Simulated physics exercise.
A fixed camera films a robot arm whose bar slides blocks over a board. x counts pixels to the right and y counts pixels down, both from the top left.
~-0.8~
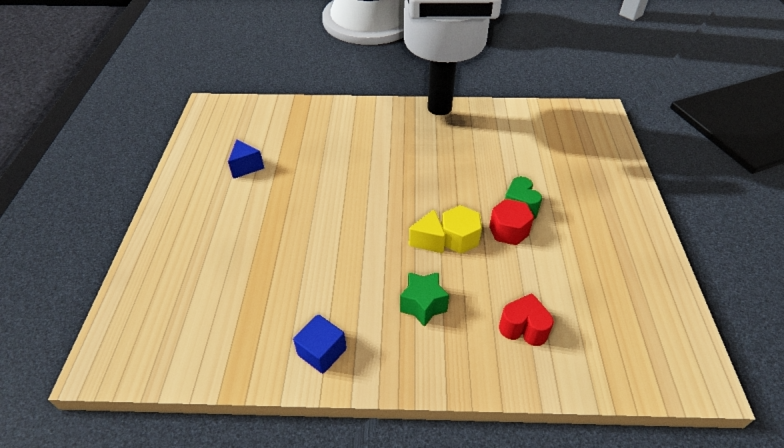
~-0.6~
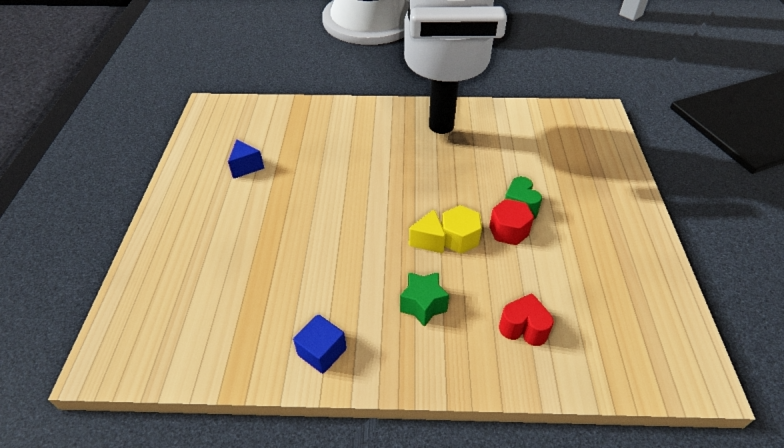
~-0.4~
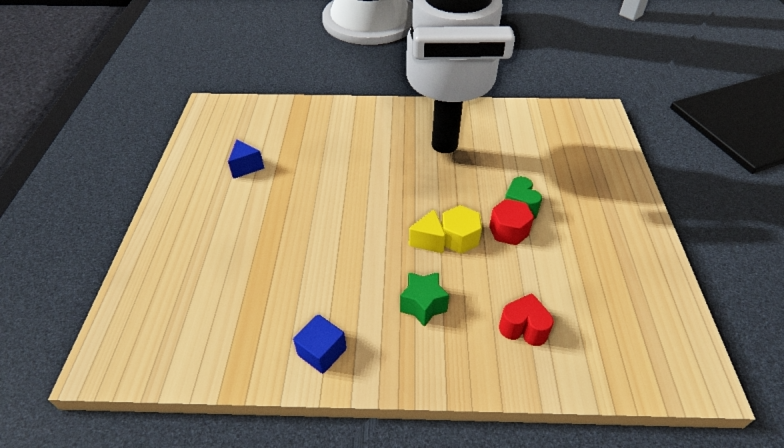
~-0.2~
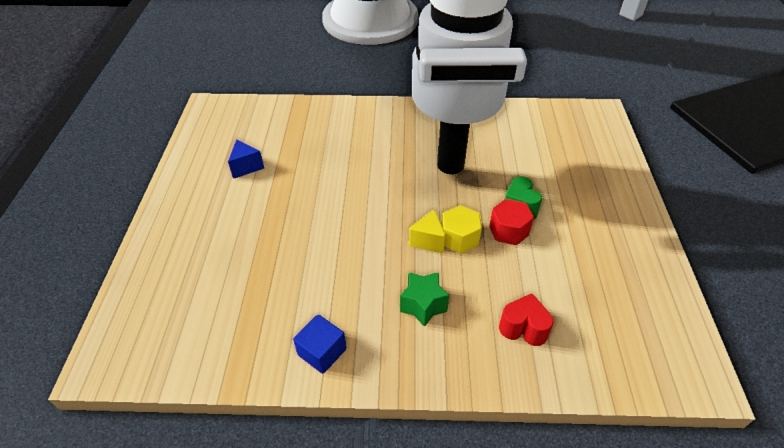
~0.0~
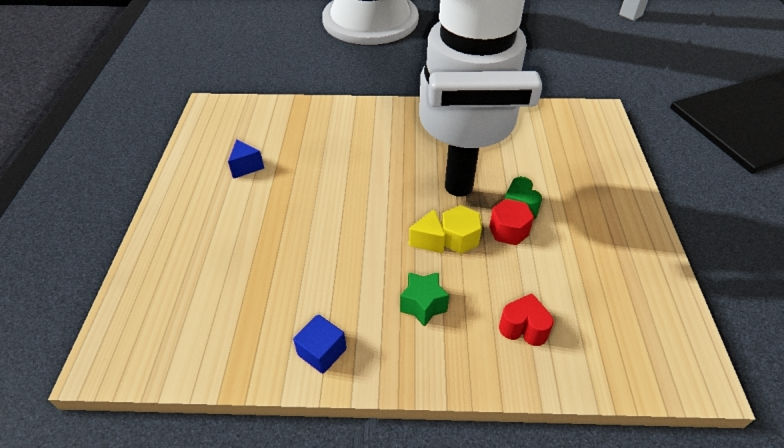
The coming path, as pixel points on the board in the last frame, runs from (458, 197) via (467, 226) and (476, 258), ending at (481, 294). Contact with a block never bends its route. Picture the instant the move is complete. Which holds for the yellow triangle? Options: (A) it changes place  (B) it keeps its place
I'll go with B - it keeps its place.
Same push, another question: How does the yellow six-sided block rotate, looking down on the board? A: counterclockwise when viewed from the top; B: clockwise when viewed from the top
(B)
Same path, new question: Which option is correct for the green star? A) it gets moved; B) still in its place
A.
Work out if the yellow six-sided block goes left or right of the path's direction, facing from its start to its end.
Moves right.
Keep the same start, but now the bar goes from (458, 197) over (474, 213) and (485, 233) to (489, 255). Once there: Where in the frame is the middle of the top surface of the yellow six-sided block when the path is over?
Around pixel (458, 241).
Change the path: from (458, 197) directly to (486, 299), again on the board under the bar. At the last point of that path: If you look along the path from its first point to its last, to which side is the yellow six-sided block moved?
Its shift is rightward.
What follows on the original path. One third of the way, bar (468, 216); yellow six-sided block (463, 234).
Two thirds of the way, bar (478, 249); yellow six-sided block (460, 264), turned 15° clockwise.
At the end, bar (483, 285); green star (411, 296); yellow triangle in place; yellow six-sided block (447, 281), turned 50° clockwise.
